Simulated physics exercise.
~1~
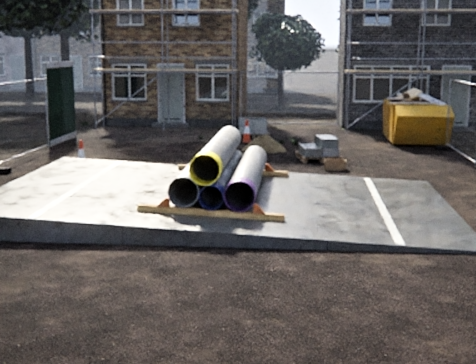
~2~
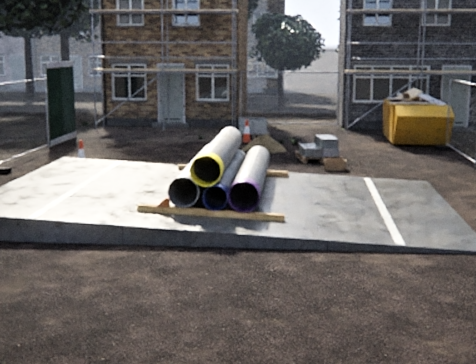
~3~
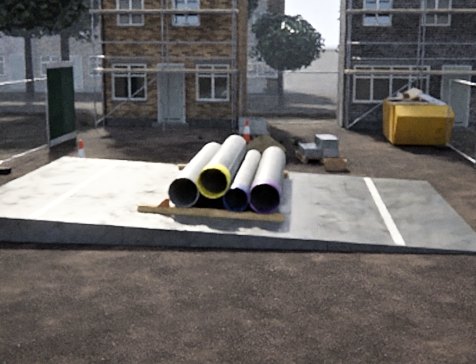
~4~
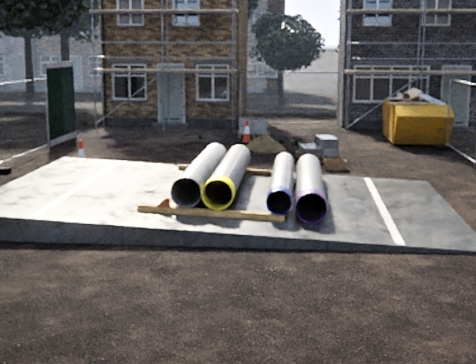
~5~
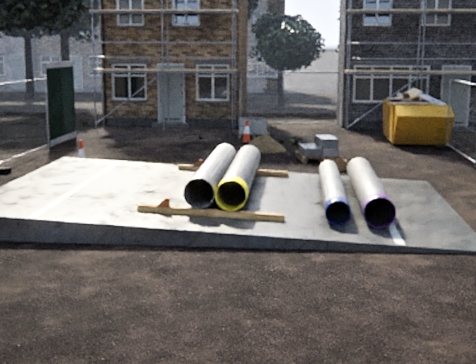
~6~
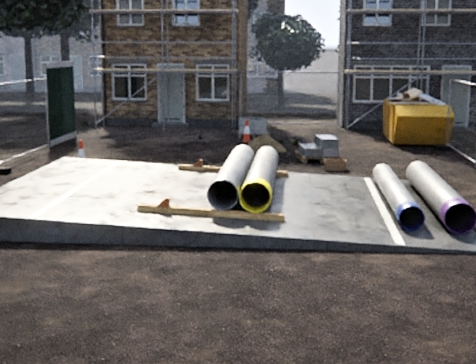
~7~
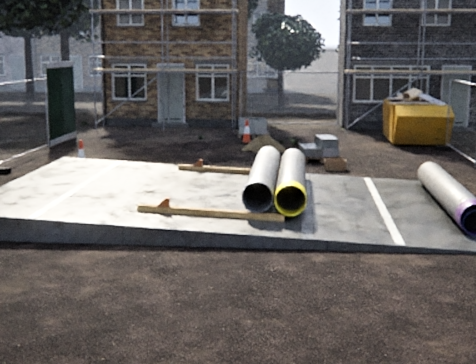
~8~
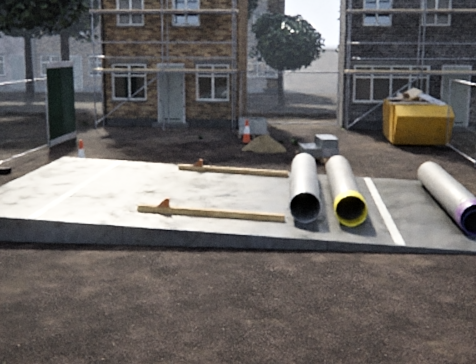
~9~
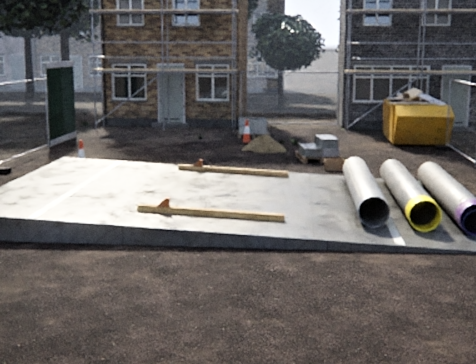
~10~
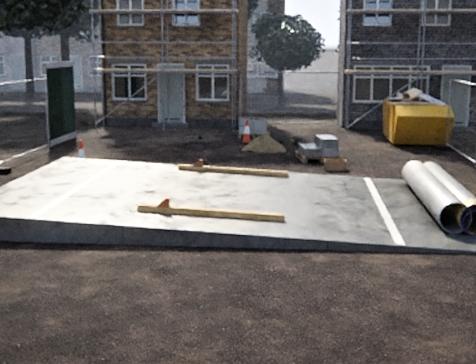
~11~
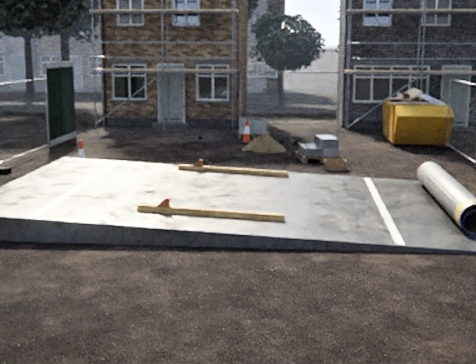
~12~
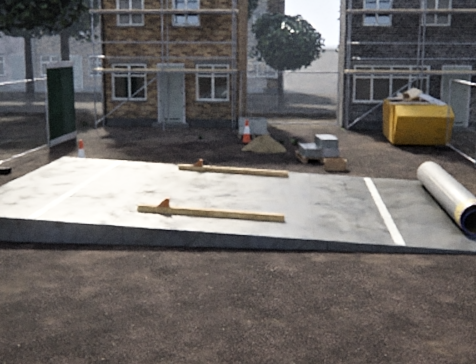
The clip opens on a gently sloping concrete pad near scaffolded brick houses, with a yellow-rimmed pipe resting on three others on timber bearers. The right chock disappears and the stack spreads, the yellow pipe sinking between the plain-rimmed pipe and the blue one. Blue and purple roll off to the right together and cross the white line, while the other two follow slowly, side by side. Blue drops from sight as purple lingers by the right edge. Yellow and the plain pipe then cross too, leaving the bearers empty and pipework still at the right edge.
